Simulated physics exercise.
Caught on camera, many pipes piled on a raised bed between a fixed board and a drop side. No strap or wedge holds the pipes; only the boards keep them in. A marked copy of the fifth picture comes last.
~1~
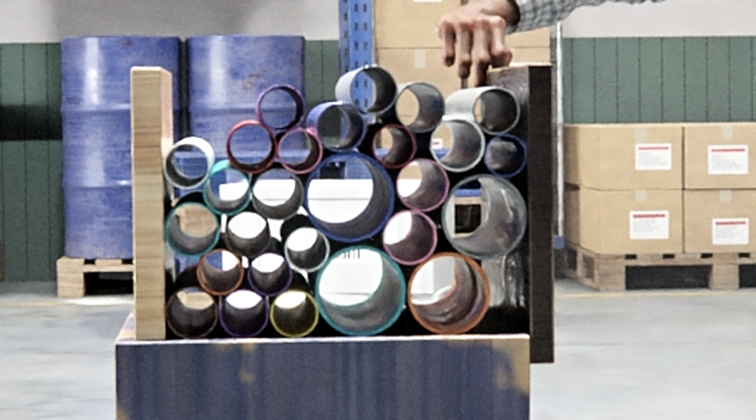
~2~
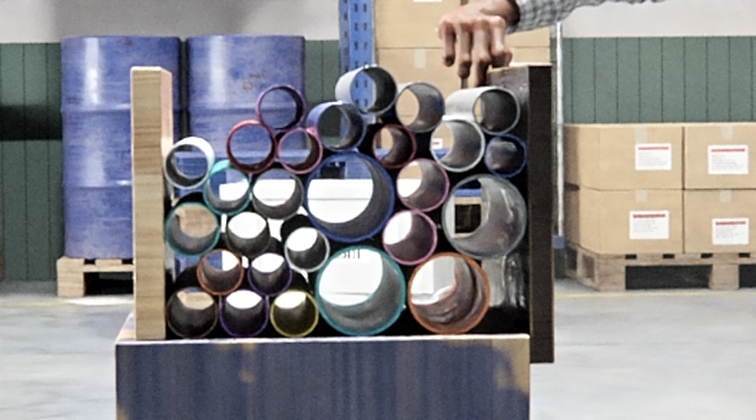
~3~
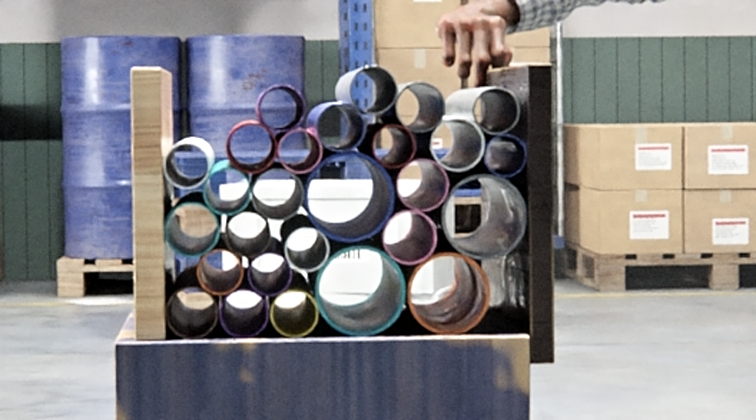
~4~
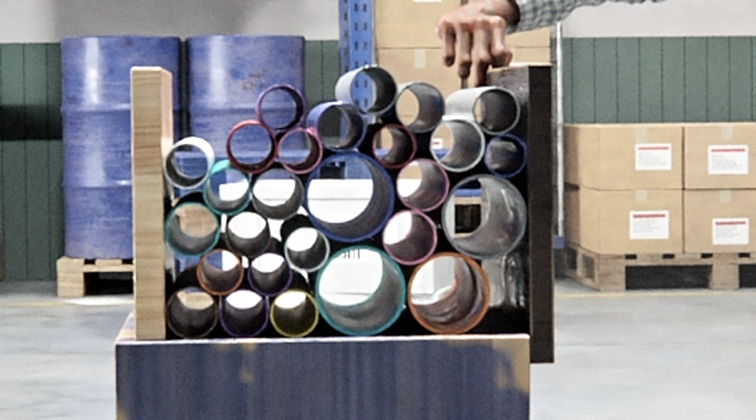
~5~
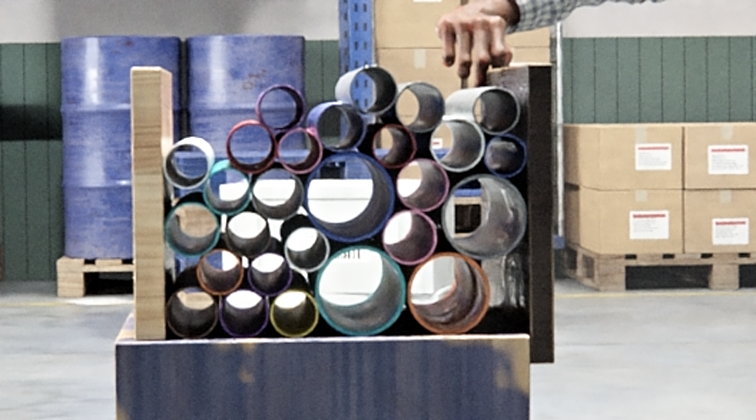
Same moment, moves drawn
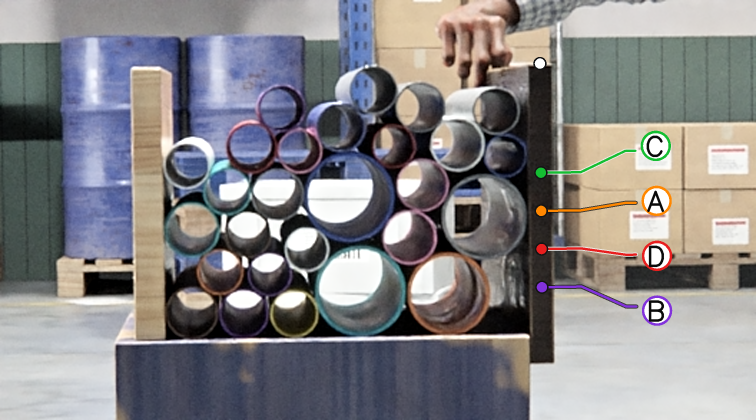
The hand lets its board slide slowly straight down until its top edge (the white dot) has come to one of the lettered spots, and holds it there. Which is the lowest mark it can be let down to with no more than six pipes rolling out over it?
D is the limit.
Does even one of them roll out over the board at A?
Yes.
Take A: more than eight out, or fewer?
At A, fewer than eight.
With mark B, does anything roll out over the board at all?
Yes, at B.
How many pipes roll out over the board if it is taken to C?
It comes to none.
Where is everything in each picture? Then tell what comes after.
Side board (514, 205); a brown pipe (192, 313); a grey pipe (485, 217), in the first frame.
A grey pipe (485, 217); a blue pipe (349, 197), in the second frame.
A blue pipe (505, 156); a pink pipe (299, 151), in the third frame.
Side board (514, 205), in the fourth frame.
A brown pipe (192, 313); a grey pipe (485, 217); a blue pipe (349, 197), in the fifth frame.
On the marked copy, A at (541, 211); B at (542, 287); C at (541, 173); D at (541, 249); the white dot at (540, 63).
With D. Early on, top of the board (527, 147).
Further on, top of the board (528, 244).
At the end, top of the board (528, 248), three out over the board.
As for the rest, A three out over the board; B more than six out over the board; C none out over the board.
